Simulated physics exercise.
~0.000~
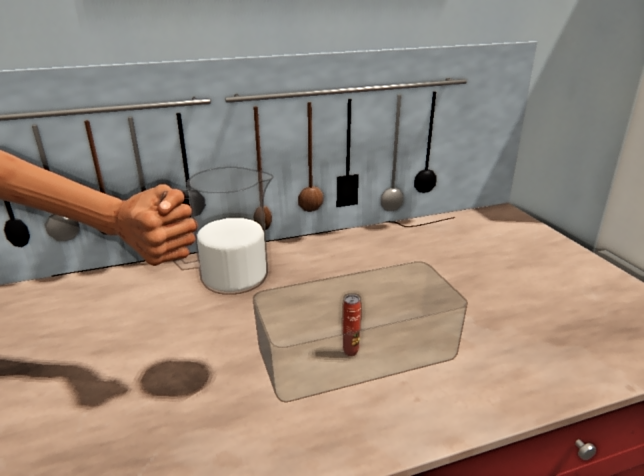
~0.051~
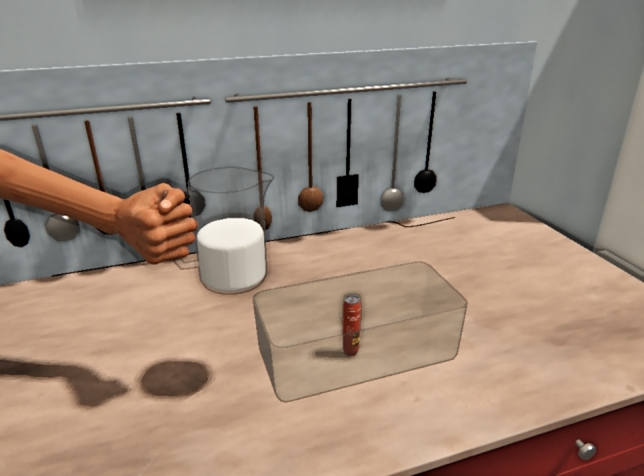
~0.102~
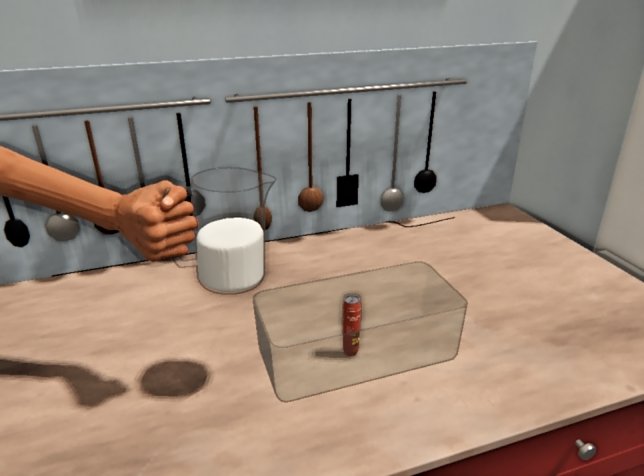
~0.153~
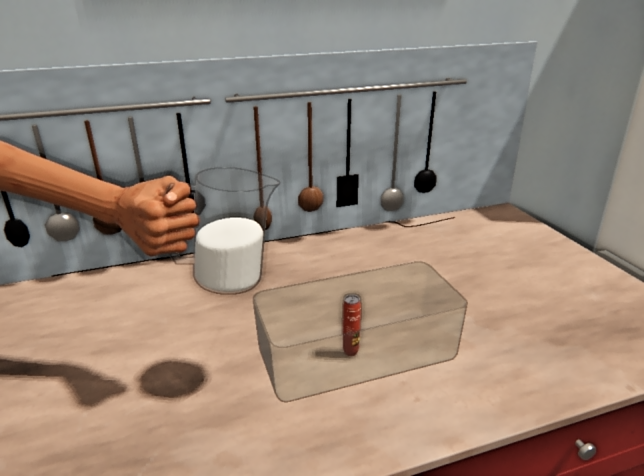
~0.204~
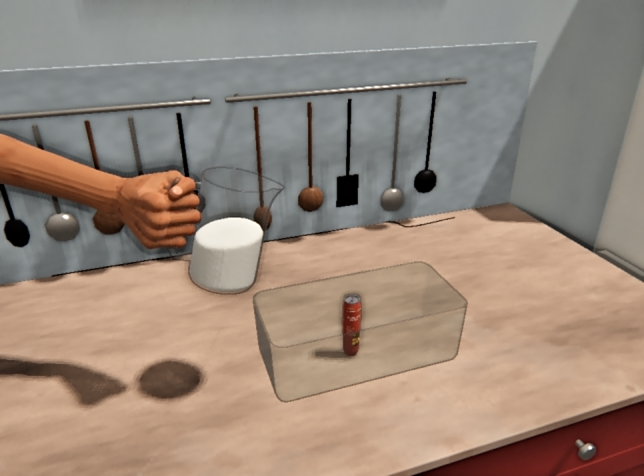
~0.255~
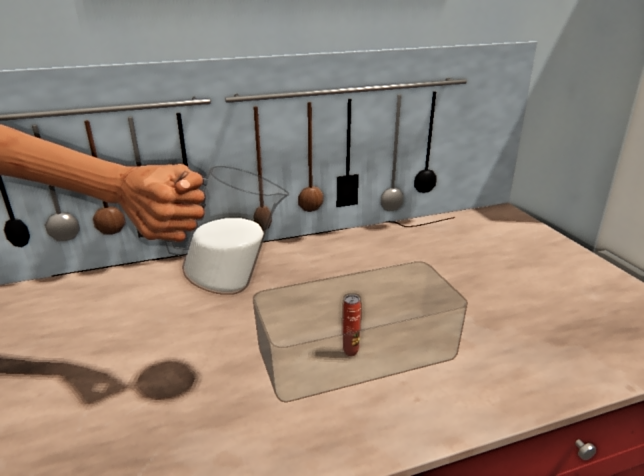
At first, a hand holds a clear pitcher of milk upright above a counter, behind and to the left of a long, see-through basin with a small red tin inside. The hand then gradually tilts the pitcher to the right, while the basin and tin stay still.
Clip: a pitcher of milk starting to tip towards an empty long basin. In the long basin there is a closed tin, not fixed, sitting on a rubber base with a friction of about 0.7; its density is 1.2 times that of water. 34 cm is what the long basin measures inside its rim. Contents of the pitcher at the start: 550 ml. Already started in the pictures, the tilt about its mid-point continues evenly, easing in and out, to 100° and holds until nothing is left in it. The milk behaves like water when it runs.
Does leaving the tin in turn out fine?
No.
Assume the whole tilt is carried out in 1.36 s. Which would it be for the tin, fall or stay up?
Then it holds its balance.
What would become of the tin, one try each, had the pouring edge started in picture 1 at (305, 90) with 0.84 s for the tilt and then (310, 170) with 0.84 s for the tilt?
The tin stays vertical the first time and stays vertical the second time.
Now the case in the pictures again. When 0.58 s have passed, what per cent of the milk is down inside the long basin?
About 0%.
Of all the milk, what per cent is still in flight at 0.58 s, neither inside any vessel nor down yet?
1 %.
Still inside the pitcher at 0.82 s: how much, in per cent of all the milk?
About 54 per cent.
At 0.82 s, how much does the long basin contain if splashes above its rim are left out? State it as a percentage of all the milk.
My estimate is about 18 percent.
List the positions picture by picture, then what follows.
In the first frame, it leans 0°; its right rim is at (273, 175); the milk meets the walls at (196, 235) and (261, 226); the long basin's rim runs from (261, 320) to (446, 282); the tin's top is at (352, 302).
In the second frame, it leans 1°; its right rim is at (274, 175); the milk meets the walls at (196, 235) and (261, 225).
In the third frame, it leans 4°; its right rim is at (276, 177); the milk meets the walls at (196, 236) and (261, 225).
In the fourth frame, it leans 8°; its right rim is at (280, 181); the milk meets the walls at (196, 237) and (261, 225).
In the fifth frame, it leans 14°; its right rim is at (284, 186); the milk meets the walls at (195, 237) and (261, 225).
In the sixth frame, it leans 21°; its right rim is at (289, 192); the milk meets the walls at (191, 237) and (262, 226).
After 0.58 s the tilt is 78° and 99 per cent is still to pour; the tin stands where it began.
After 0.82 s the tilt is 100° and 54 per cent is still to pour; the tin stands where it began.
After 1.07 s the tilt is 100° and 16 per cent is still to pour; the tin leans 9°.
After 1.34 s the tilt is 100° and 3 per cent is still to pour; the tin lies on its side.
In the end the tin lies on its side.
